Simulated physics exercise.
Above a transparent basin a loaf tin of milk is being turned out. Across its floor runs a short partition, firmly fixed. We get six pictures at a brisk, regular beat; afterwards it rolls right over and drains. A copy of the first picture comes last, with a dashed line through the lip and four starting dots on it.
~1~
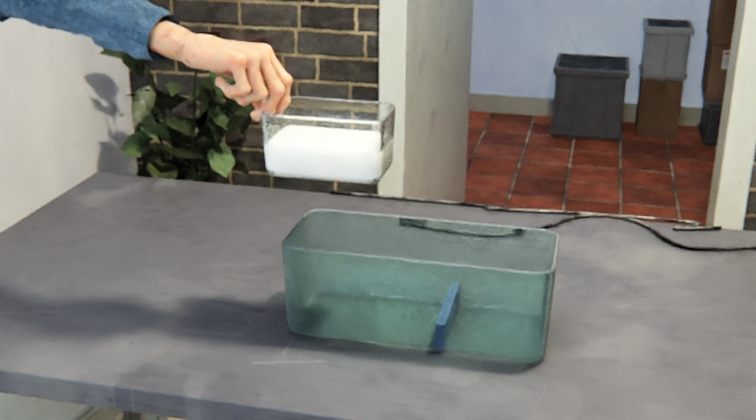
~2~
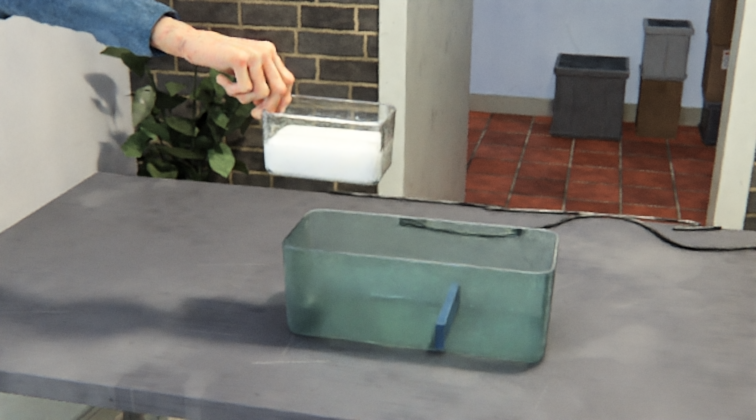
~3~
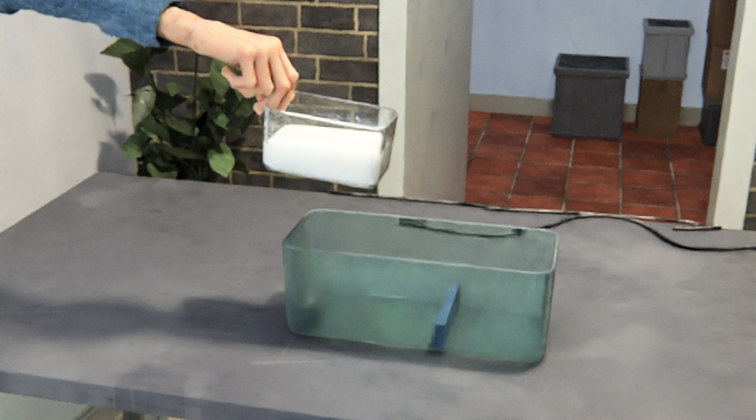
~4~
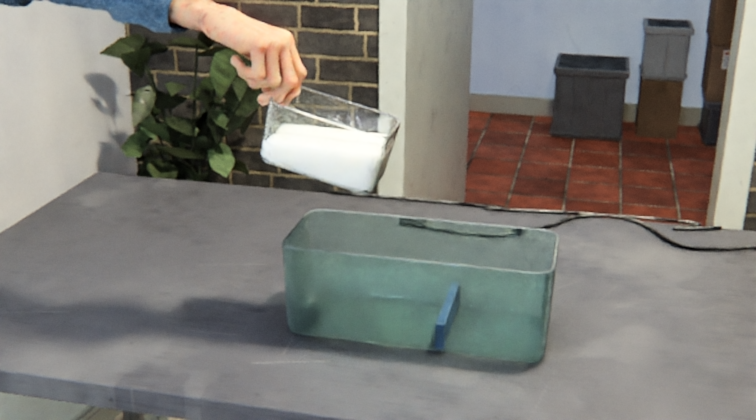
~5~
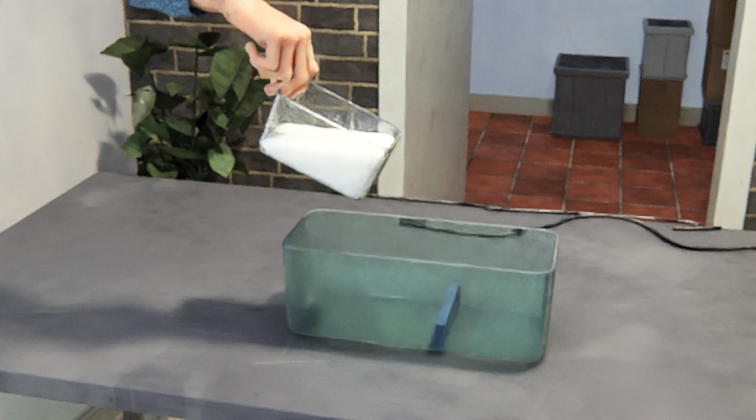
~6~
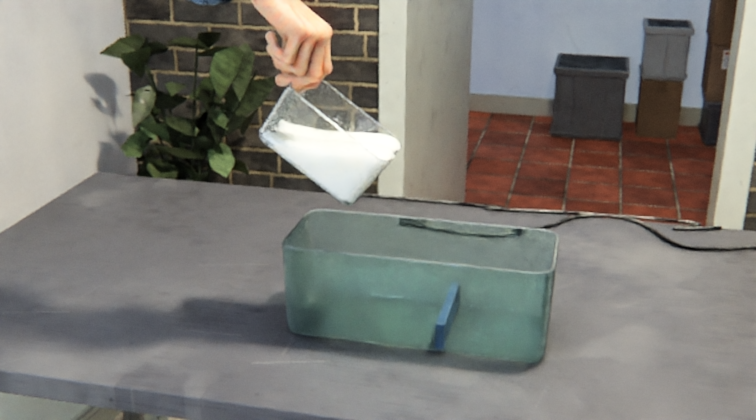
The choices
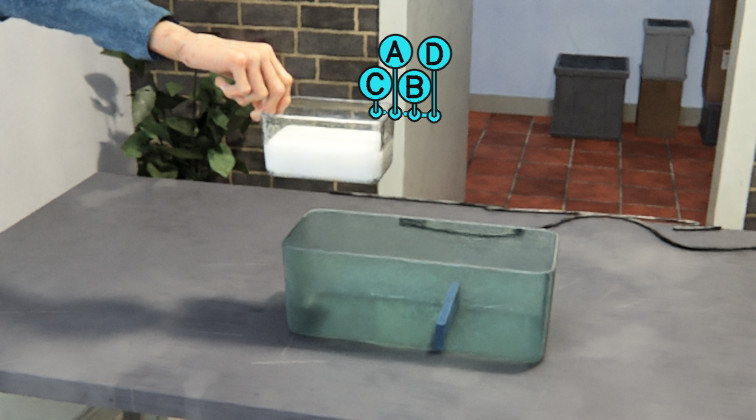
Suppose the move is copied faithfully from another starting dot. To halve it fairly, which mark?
It is B.
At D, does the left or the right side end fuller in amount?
The right side.
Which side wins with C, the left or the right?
The left one.
On the marked copy, A at (395, 113); B at (414, 114); C at (375, 111); D at (434, 115).
Choosing A, about 75 % ends left of the wall and 24 % right of it.
Choosing B, about 47 % ends left of the wall and 52 % right of it.
Choosing C, about 96 % ends left of the wall and 4 % right of it.
Choosing D, about 32 % ends left of the wall and 67 % right of it.
